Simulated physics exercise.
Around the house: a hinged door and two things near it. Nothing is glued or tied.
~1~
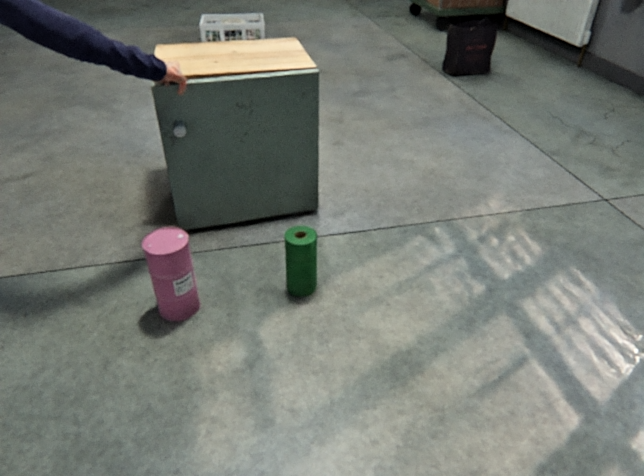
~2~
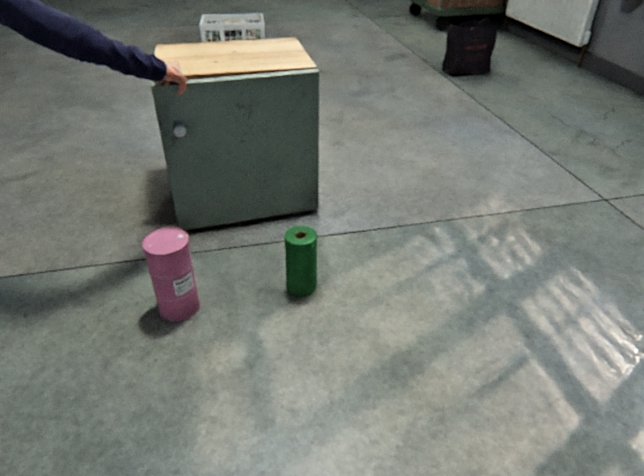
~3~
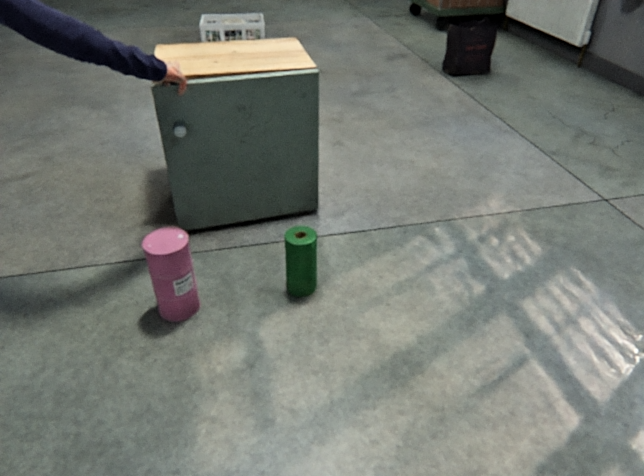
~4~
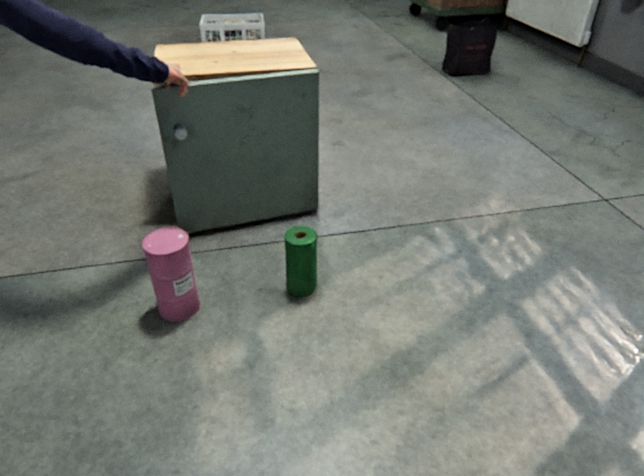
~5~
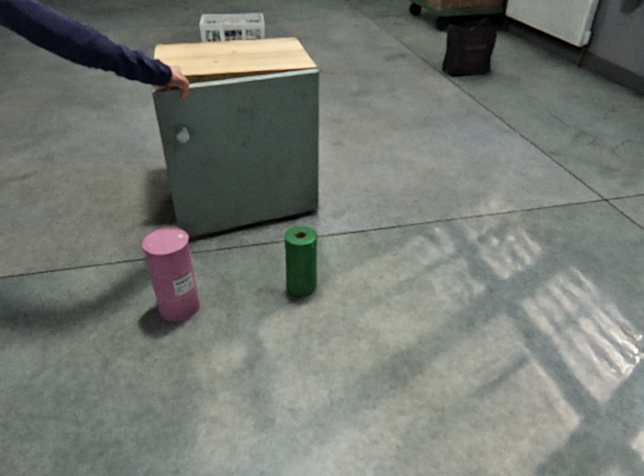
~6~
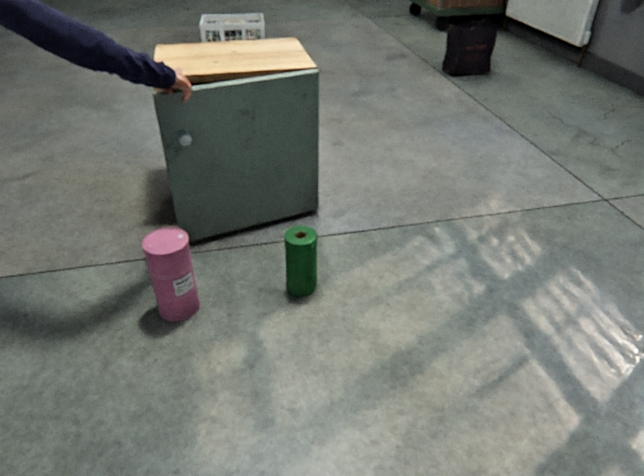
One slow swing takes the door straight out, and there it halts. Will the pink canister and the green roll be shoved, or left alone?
In the end the pink canister stays untouched and the green roll gets shoved.
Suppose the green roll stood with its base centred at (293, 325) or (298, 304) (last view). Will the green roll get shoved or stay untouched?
One after another: It stays untouched; gets shoved.
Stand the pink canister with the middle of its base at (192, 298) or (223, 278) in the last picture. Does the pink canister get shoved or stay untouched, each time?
One after another: It is left alone; is pushed along.
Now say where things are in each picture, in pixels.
In the first picture, door 4° open; pink canister (173, 275); green roll (301, 262); door (246, 156).
In the second picture, door 4° open; green roll (301, 262); door (246, 156).
In the third picture, door 4° open; pink canister (173, 275); door (246, 157).
In the fourth picture, door 6° open; green roll (301, 262); door (247, 158).
In the fifth picture, door 9° open; pink canister (173, 275); door (248, 160).
In the sixth picture, door 13° open; pink canister (173, 275); green roll (301, 262); door (249, 161).
Then, 1.54 s later than the last frame, door 73° open; pink canister at rest near (173, 275); green roll shifted about its own width near (323, 264).
When it is over, the pink canister remains where it is, near (173, 275); the green roll is pushed along, near (367, 264).
